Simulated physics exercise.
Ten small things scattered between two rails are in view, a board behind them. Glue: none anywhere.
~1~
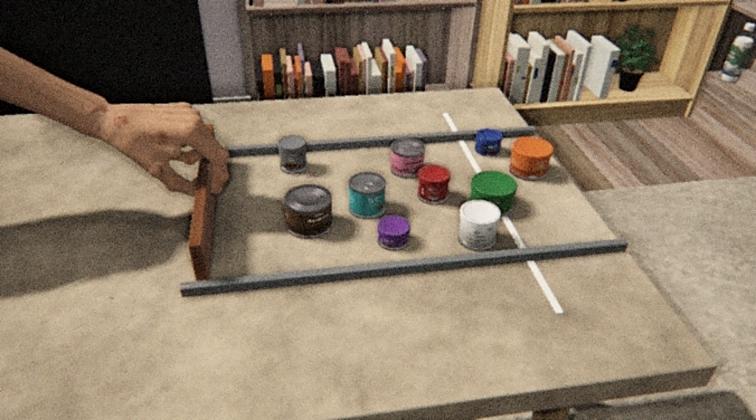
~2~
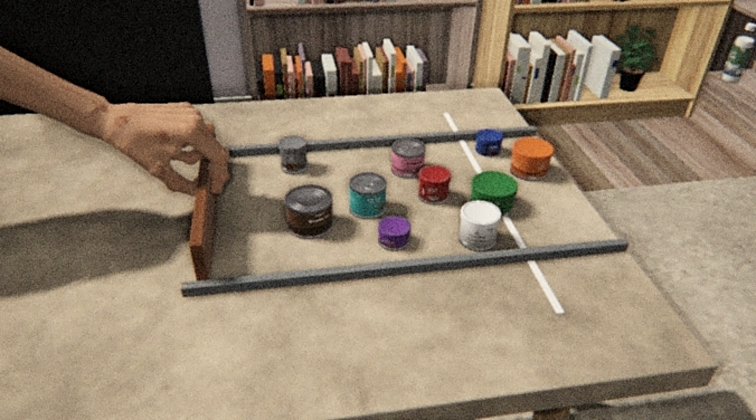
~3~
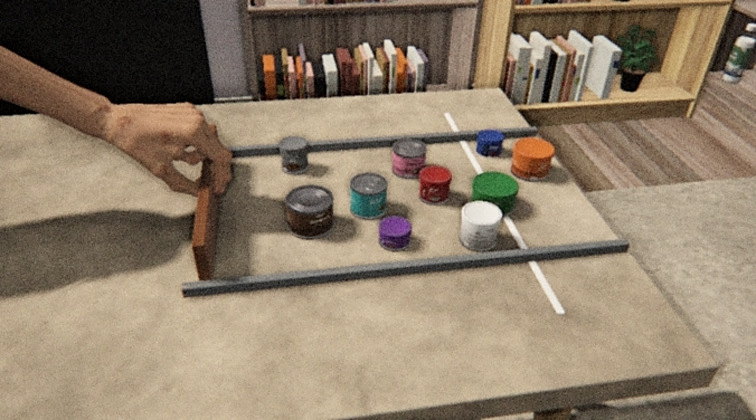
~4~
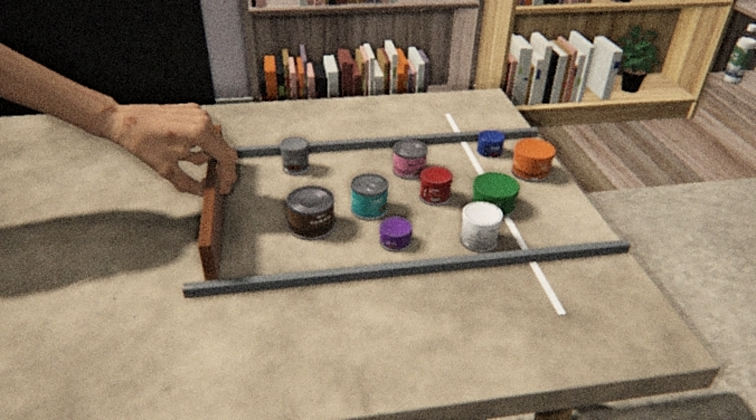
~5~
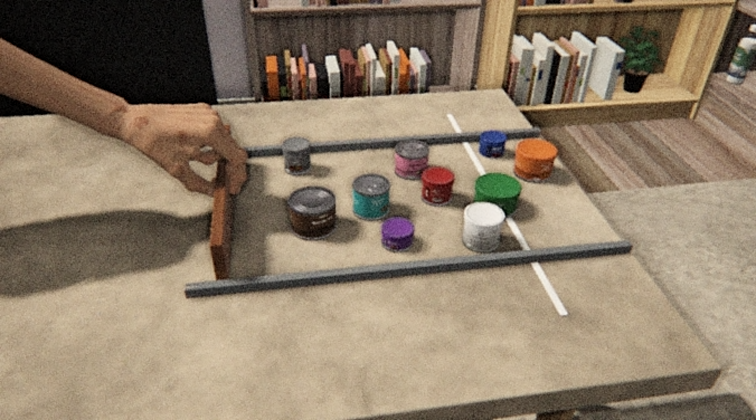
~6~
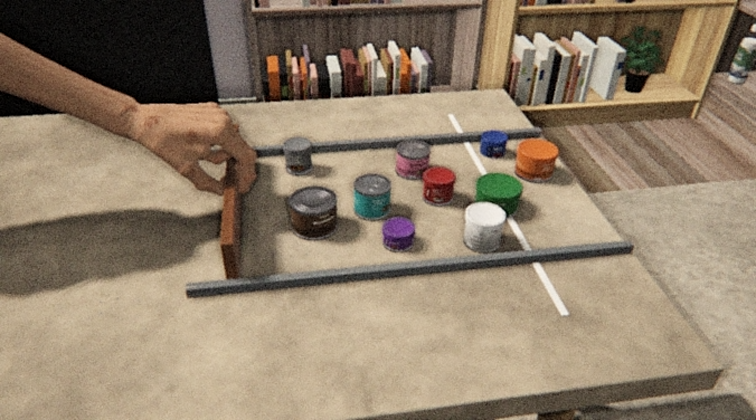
On a worn tabletop in a room with bookshelves behind, seen from above at an angle, two grey rails flank a white strip of tape. Between them sit ten small pots, grey, brown, teal, pink, purple and red toward the left and middle, blue, orange, green and white at right. A hand at left slides an upright brown board slowly rightward, the pots staying put, while the view barely shifts.
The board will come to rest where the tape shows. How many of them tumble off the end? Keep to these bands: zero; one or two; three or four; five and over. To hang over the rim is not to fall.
That gives zero.
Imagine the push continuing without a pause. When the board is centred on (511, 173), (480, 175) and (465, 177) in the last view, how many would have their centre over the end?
Middles past end - pos 1: 1, pos 2: 0, pos 3: 0.
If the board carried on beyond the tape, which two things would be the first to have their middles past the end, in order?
The order is the orange tin, then the green tin.
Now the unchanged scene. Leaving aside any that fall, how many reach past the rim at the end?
In total, 1 of them.
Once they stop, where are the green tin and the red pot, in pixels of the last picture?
Green tin: (560, 186); red pot: (530, 166).
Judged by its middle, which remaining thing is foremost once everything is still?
Result: Orange tin.
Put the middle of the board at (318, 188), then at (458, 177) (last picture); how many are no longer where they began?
First position 3; second position 8.
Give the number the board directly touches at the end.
Result: 5 in all.
Early on, none off yet; orange tin at rest near (536, 161); blue tub at rest near (494, 144); green tin at rest near (498, 196).
Finally, the number that fall off is zero.
